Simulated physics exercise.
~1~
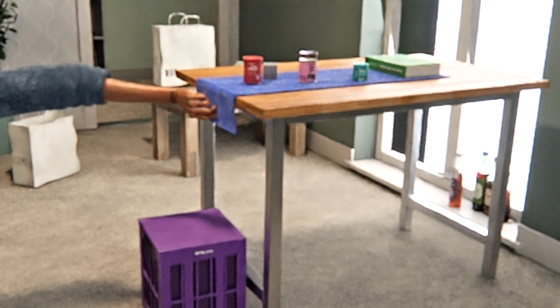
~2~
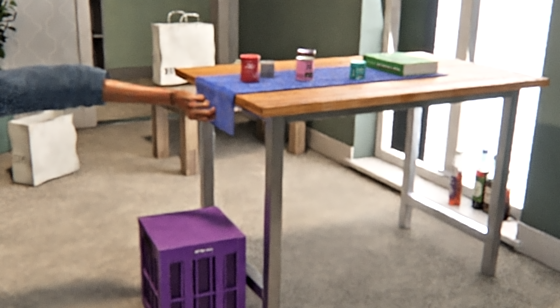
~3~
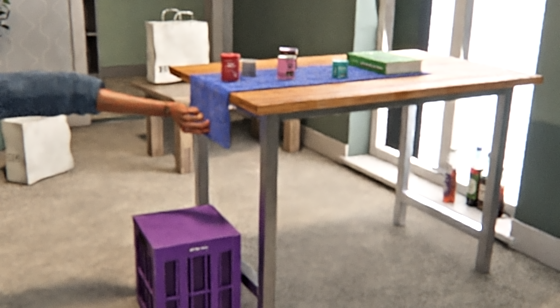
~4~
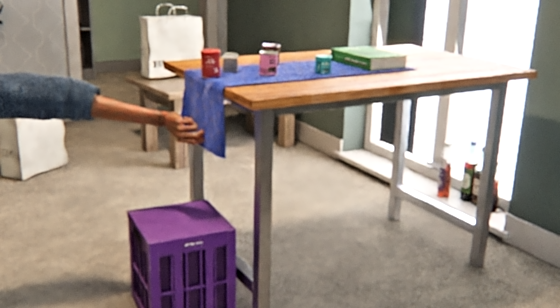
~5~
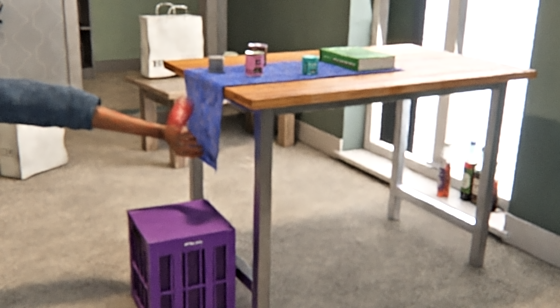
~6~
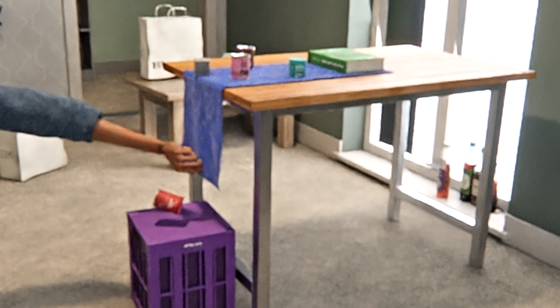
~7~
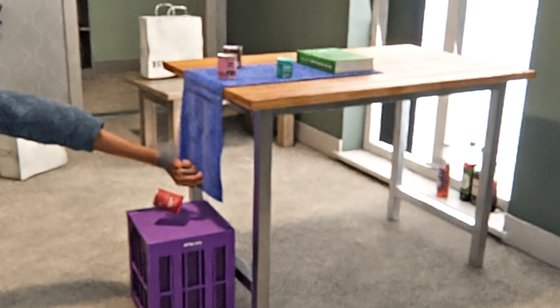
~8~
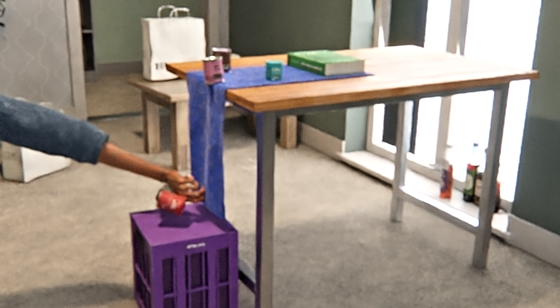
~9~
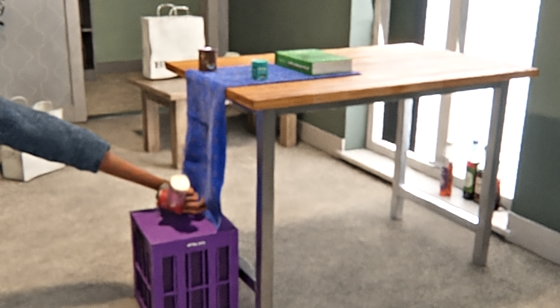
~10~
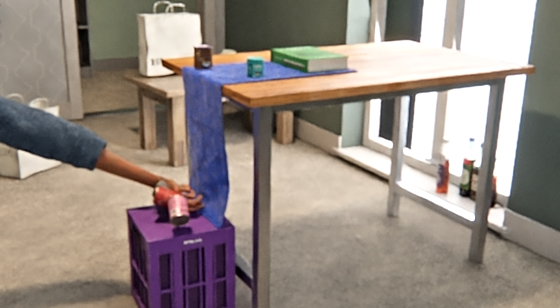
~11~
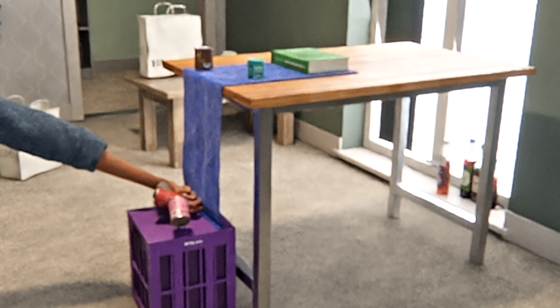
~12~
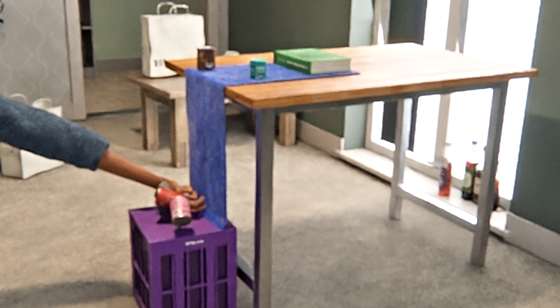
Hand pulling a blue cloth down off a table's edge, tipping a red can, grey cube and pink can onto a purple crate.
